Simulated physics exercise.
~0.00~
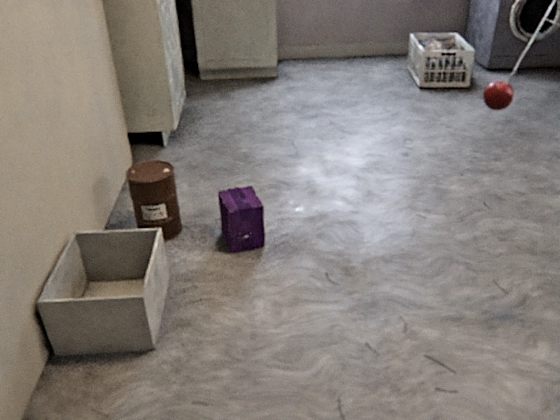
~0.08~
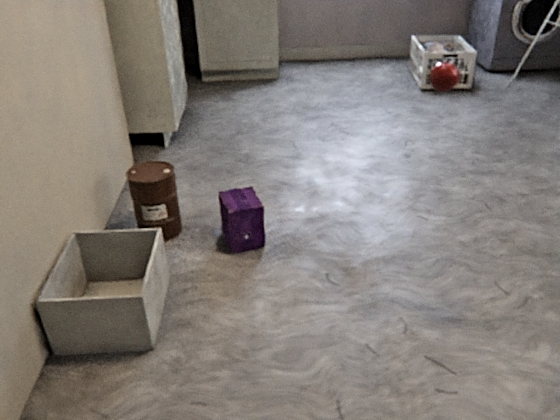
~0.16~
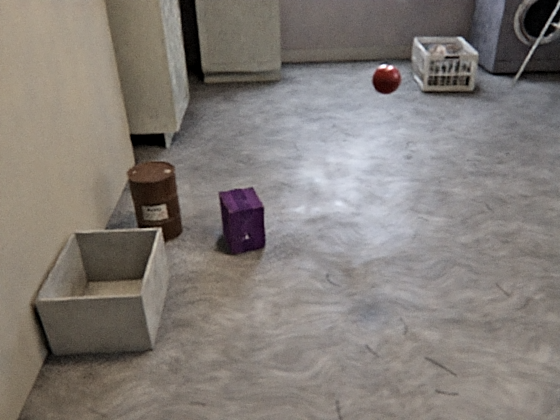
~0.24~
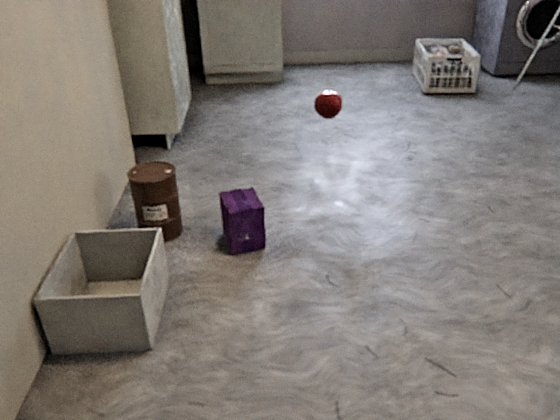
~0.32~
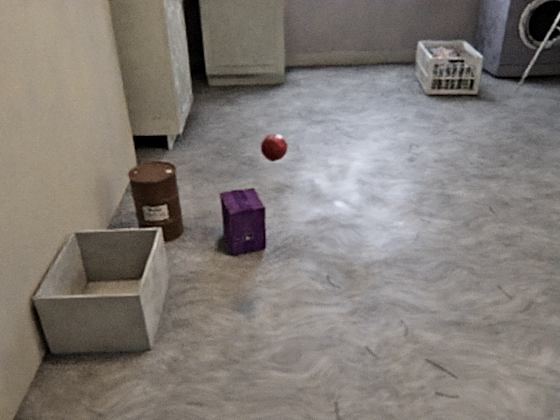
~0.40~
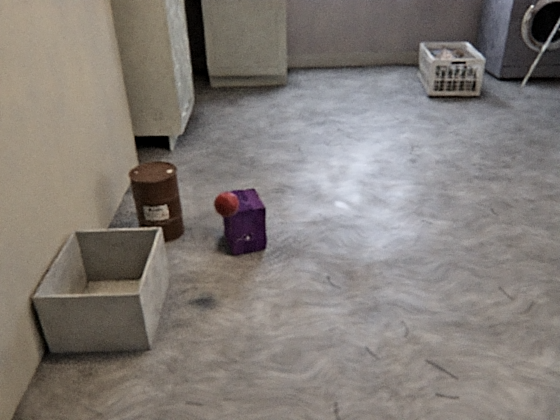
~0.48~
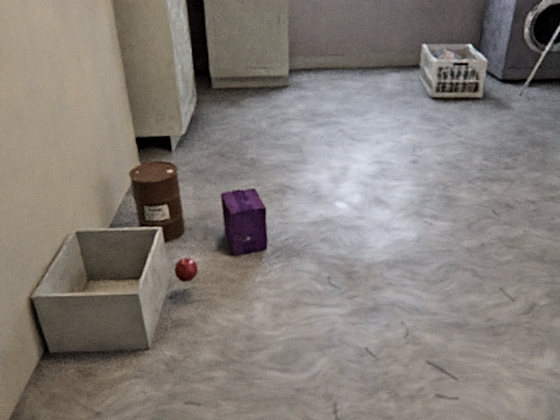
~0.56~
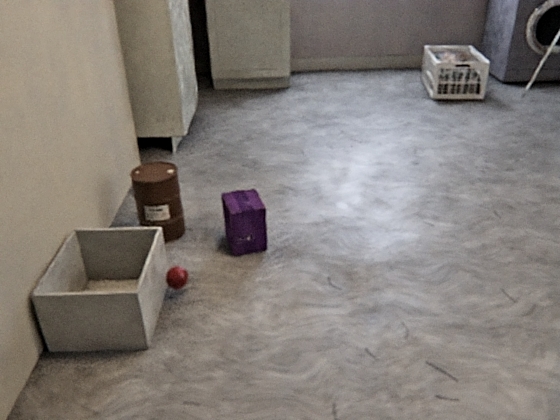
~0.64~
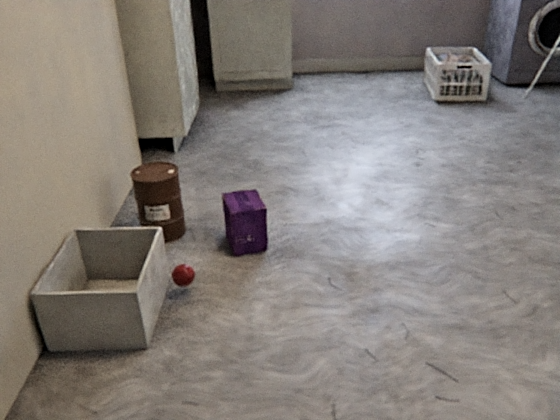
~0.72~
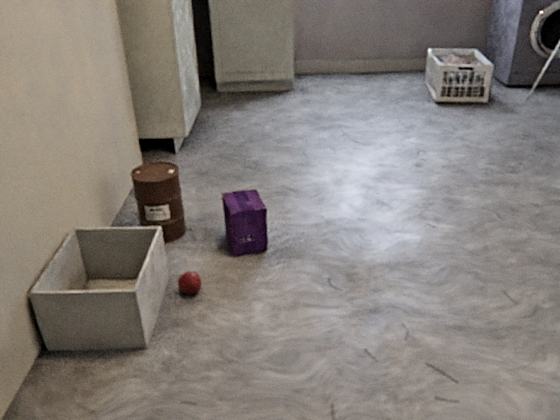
At the start, a red apple hangs in the air at the upper right of a grey-floored room, with a purple parcel, a brown canister and an open pale box standing at the left. The apple flies left past a white crate near the back, then drops lower as it comes forward. It passes in front of the purple parcel and continues down toward the box. Falling short of the opening, it reaches the box's right side, then moves slightly back to the right. It ends on the floor just outside the box, while the parcel and canister stay in place.
